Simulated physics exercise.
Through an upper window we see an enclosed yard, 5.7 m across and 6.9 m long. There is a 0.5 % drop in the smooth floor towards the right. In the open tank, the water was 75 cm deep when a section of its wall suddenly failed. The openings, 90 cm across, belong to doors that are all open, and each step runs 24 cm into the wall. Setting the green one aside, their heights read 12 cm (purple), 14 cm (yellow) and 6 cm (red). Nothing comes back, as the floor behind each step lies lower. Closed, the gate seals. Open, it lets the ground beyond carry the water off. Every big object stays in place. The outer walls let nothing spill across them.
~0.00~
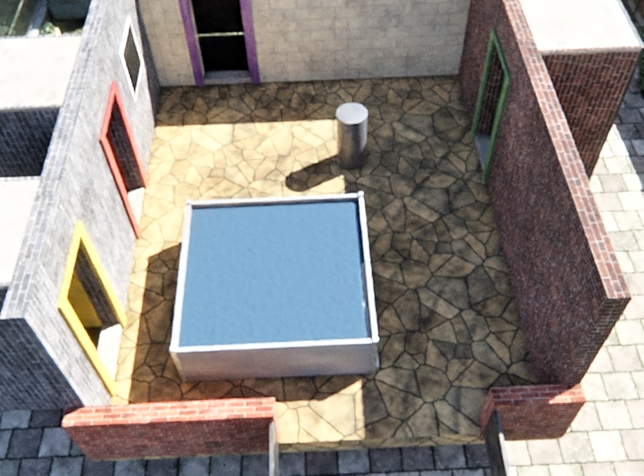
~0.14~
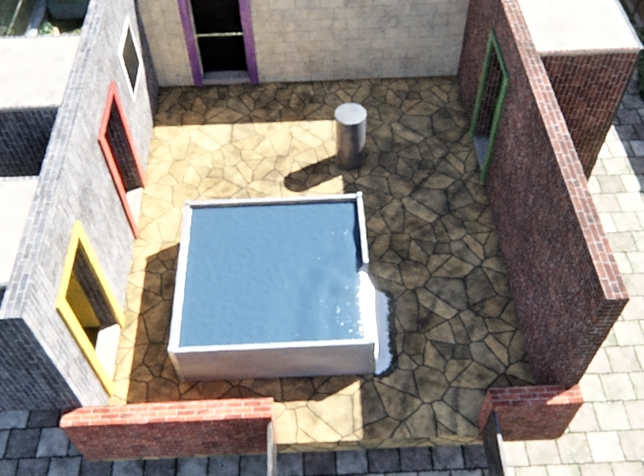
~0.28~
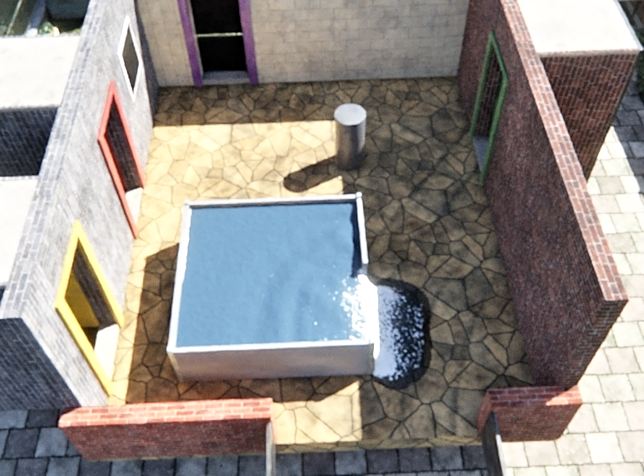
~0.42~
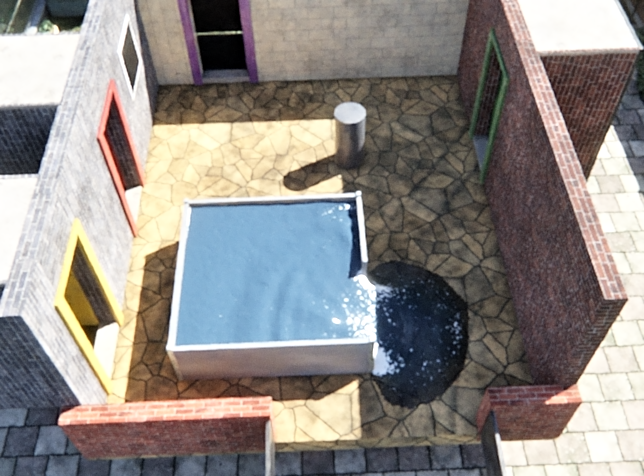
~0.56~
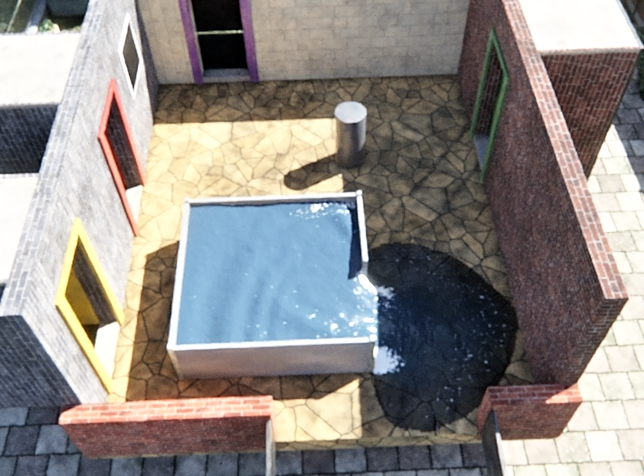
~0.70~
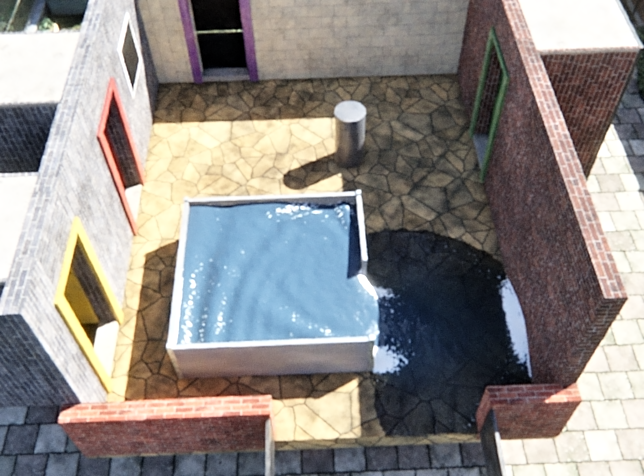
We see a walled yard with an open tank of still water; a section of its right wall gives way, and water pours out, spreading as a dark, widening pool across the stone floor to the brick wall on the right.
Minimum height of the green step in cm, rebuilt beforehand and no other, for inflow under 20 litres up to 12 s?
5.5 cm.
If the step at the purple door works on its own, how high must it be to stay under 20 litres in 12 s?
For purple: Close to 8.5 cm.
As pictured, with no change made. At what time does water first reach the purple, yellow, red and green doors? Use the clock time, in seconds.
The purple door gets it at 4.5 s, the yellow door at 8.0 s, the red door at 6.5 s and the green door at 1.6 s.
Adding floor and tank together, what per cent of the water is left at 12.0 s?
Roughly 72 per cent of the water.
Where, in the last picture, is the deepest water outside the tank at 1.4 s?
Near (532, 412).
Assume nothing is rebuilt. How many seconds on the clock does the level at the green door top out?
3.2 s.
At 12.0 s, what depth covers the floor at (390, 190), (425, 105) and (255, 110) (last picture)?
6, 10 and 11 cm, respectively.
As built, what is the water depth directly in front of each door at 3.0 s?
Centimetres: Purple = 0, yellow = 0, red = 0, green = 9.
After 1.4 s water covers 15 % of the floor, deepest (58 cm) near (532, 412); it has not reached the green door.
After 3.0 s water covers 40 % of the floor, deepest (43 cm) near (529, 399); 9 cm at the green door, 0 litres in over its 12 cm step.
After 12.0 s water covers 95 % of the floor, deepest (15 cm) near (105, 416); 8 cm at the green door, 0 litres in over its 12 cm step.
At the green door as built, the water arrived by 1.7 s and peaked near 9 cm at 3.2 s.
With a step of 4.5 cm, 32 litres would have come in within the 12 s; with 6.5 cm, 11 litres. So under 20 litres takes about 5.5 cm.
